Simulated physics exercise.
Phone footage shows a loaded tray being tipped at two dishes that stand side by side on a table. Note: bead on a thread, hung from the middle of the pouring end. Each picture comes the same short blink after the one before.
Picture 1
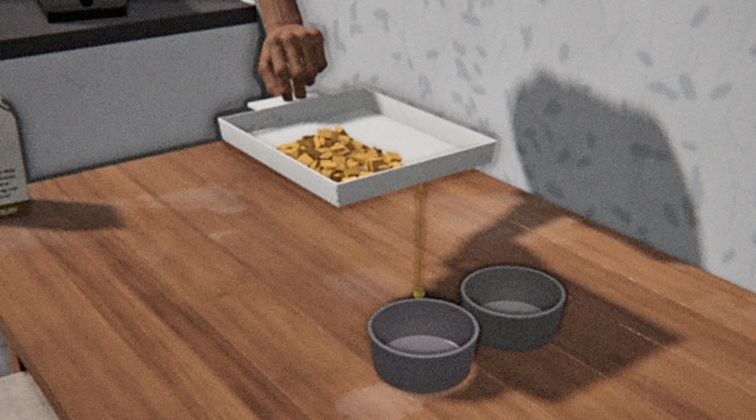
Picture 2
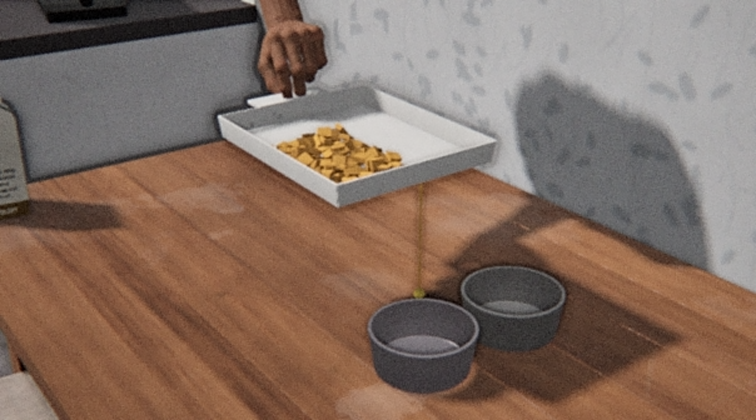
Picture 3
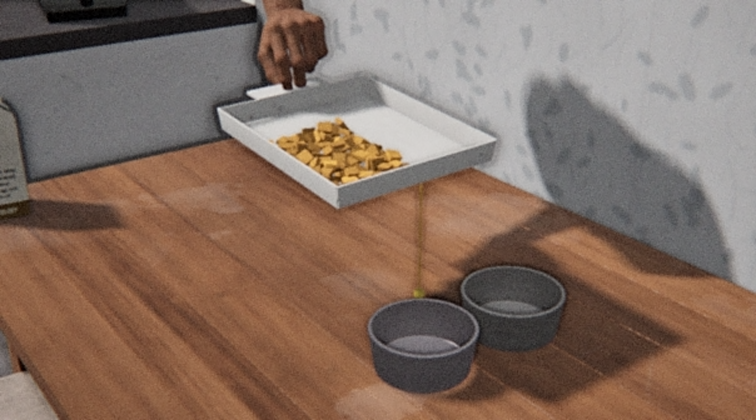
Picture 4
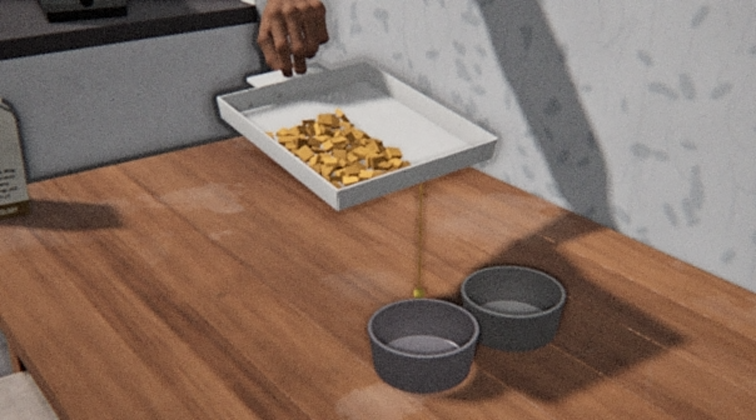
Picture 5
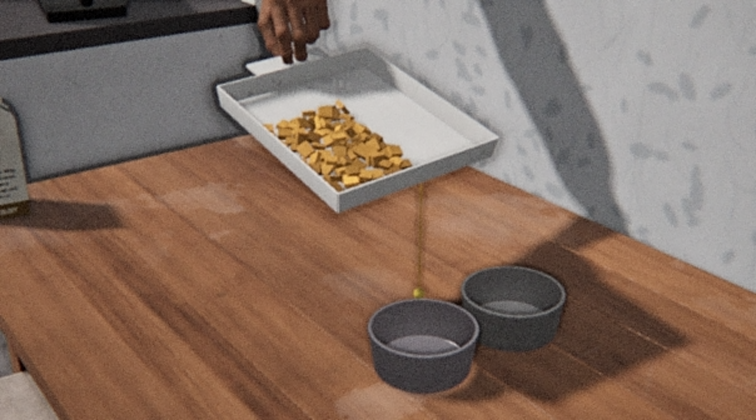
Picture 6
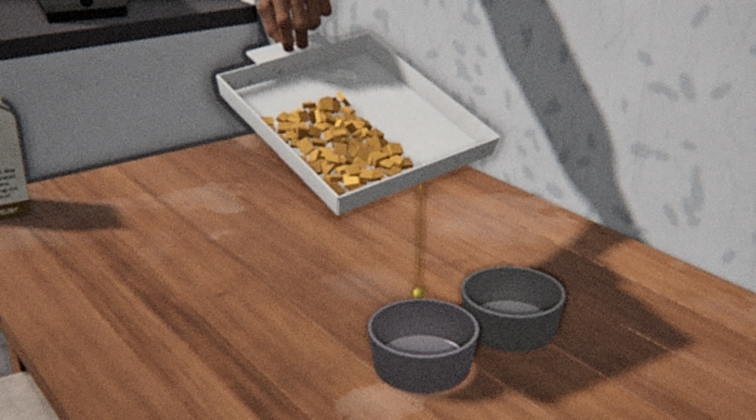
A hand raises the back of a white tray of small crackers above two dark dishes.
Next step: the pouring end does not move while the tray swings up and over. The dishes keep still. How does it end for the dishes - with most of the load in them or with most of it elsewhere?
With most elsewhere.
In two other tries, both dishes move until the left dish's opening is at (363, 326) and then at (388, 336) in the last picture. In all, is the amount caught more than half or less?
Try 1: The greater share; try 2: The greater share.
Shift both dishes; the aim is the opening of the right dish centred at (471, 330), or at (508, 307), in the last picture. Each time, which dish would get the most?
For the first placement, the left-side one; for the second placement, the left-side one.
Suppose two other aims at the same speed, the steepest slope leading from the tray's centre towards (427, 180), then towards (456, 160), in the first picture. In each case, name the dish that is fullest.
Outcome by order - one: Left side; two: Right side.
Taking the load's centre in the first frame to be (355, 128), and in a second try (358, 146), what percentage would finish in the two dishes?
In order, 40 % then 40 %.
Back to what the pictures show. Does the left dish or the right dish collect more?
It's the leftmost dish that ends with more.
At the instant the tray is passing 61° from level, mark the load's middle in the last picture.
(362, 172).
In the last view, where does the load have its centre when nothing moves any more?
I'd mark it at roughly (375, 388).
Shortly afterwards, tray tipped steeply; the whole lot on the tray.
Next, tray tipped past a quarter turn; near two thirds on the tray; a little in the left dish; near a quarter outside both; a little in the air.
Some moments later, tray tipped past a quarter turn; near a third in the left dish; near two thirds outside both.
In the end, tray tipped past a quarter turn; near a third in the left dish; none at all in the right dish; near two thirds outside both.
